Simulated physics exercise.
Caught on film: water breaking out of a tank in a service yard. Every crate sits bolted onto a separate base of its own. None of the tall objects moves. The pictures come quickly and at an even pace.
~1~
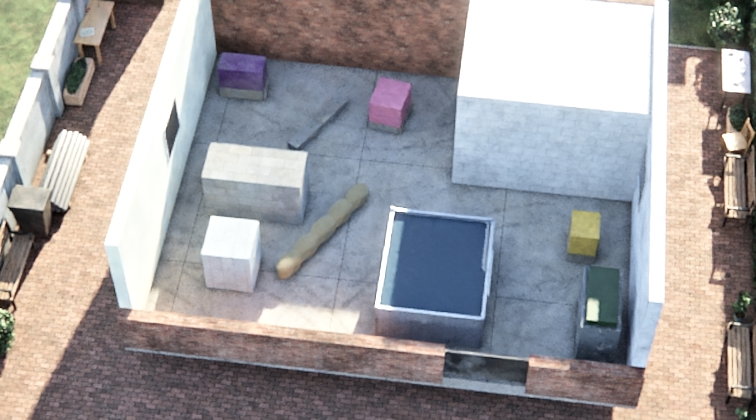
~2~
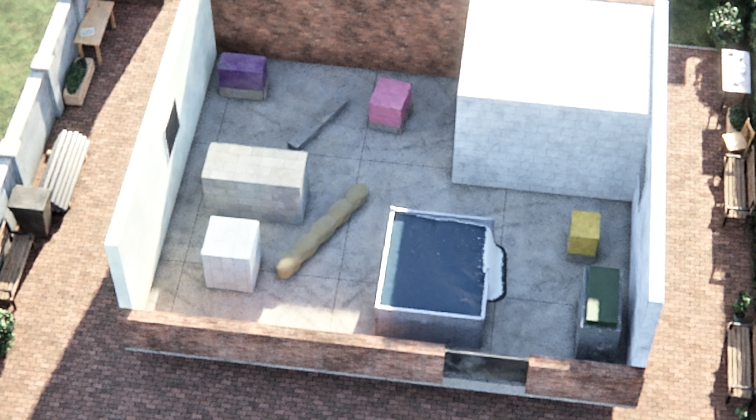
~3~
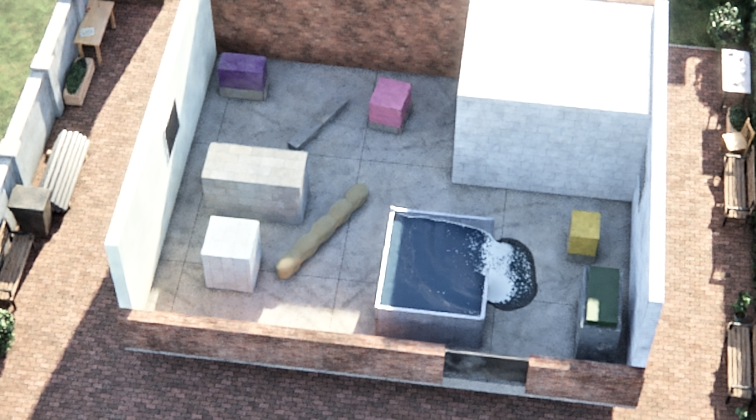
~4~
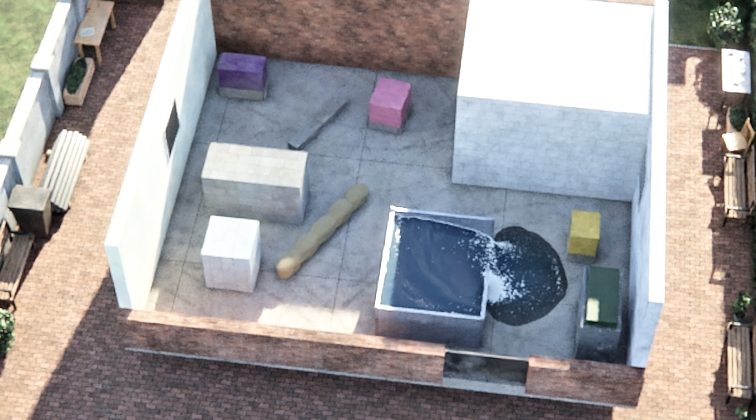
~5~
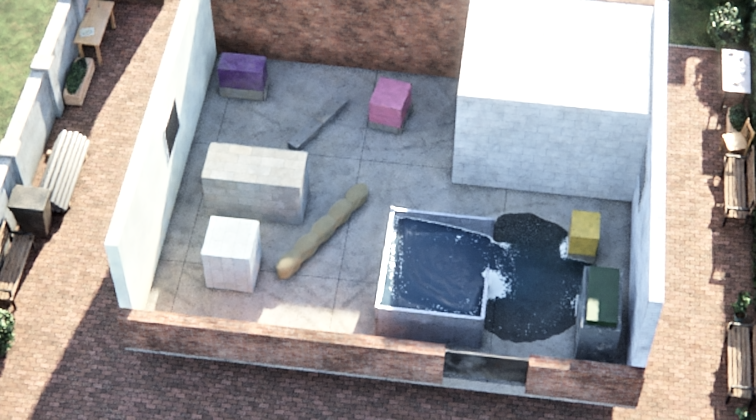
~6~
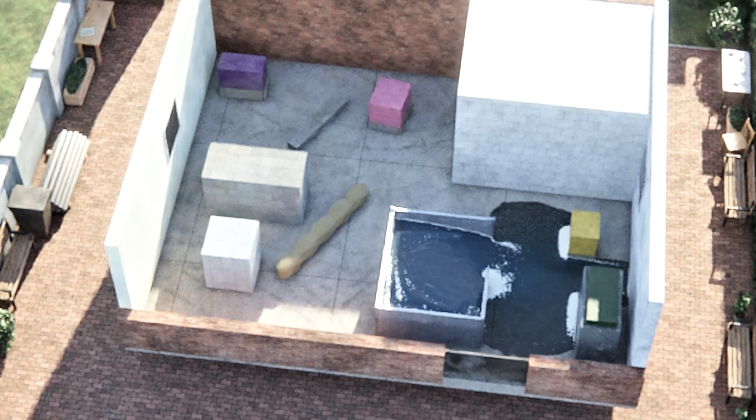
The footage shows an open tank of dark water standing still in a walled yard, then water bursting through its right side, foaming and spreading across the paved floor until it surrounds the yellow and green blocks.
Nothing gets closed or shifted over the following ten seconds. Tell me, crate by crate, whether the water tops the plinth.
Result: The purple crate comes through untouched; the yellow crate comes through with water on it; the pink crate comes through untouched.
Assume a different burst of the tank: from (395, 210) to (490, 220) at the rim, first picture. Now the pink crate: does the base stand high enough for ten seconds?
The pink crate gets flooded.
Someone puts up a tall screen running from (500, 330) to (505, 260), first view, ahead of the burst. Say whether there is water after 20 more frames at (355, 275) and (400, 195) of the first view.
As listed: No water, awash.
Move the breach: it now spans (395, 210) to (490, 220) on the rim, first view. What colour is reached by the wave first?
My pick is the one in pink.
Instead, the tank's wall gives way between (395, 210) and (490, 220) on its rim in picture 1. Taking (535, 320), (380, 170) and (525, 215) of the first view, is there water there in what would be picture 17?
Those three places would be still unsoaked, soaking and soaking, in that order.
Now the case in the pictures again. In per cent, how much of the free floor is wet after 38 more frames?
That works out at 65 %.
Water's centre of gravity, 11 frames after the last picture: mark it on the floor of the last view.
Roughly (495, 283) in the last picture.
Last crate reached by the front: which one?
From the pictures, the purple one.
A moment on, water covers 15 % of the floor; the purple crate not reached, the yellow crate water round its plinth, the pink crate not reached.
Next, water covers 20 % of the floor; the purple crate not reached, the yellow crate water round its plinth, the pink crate not reached.
Then, water covers 35 % of the floor; the purple crate not reached, the yellow crate water round its plinth, the pink crate not reached.
Later, water covers 65 % of the floor; the purple crate not reached, the yellow crate water round its plinth, the pink crate water round its plinth.
In the end, water covers 85 % of the floor; the purple crate stayed above the water, the yellow crate was topped, the pink crate stayed above the water.
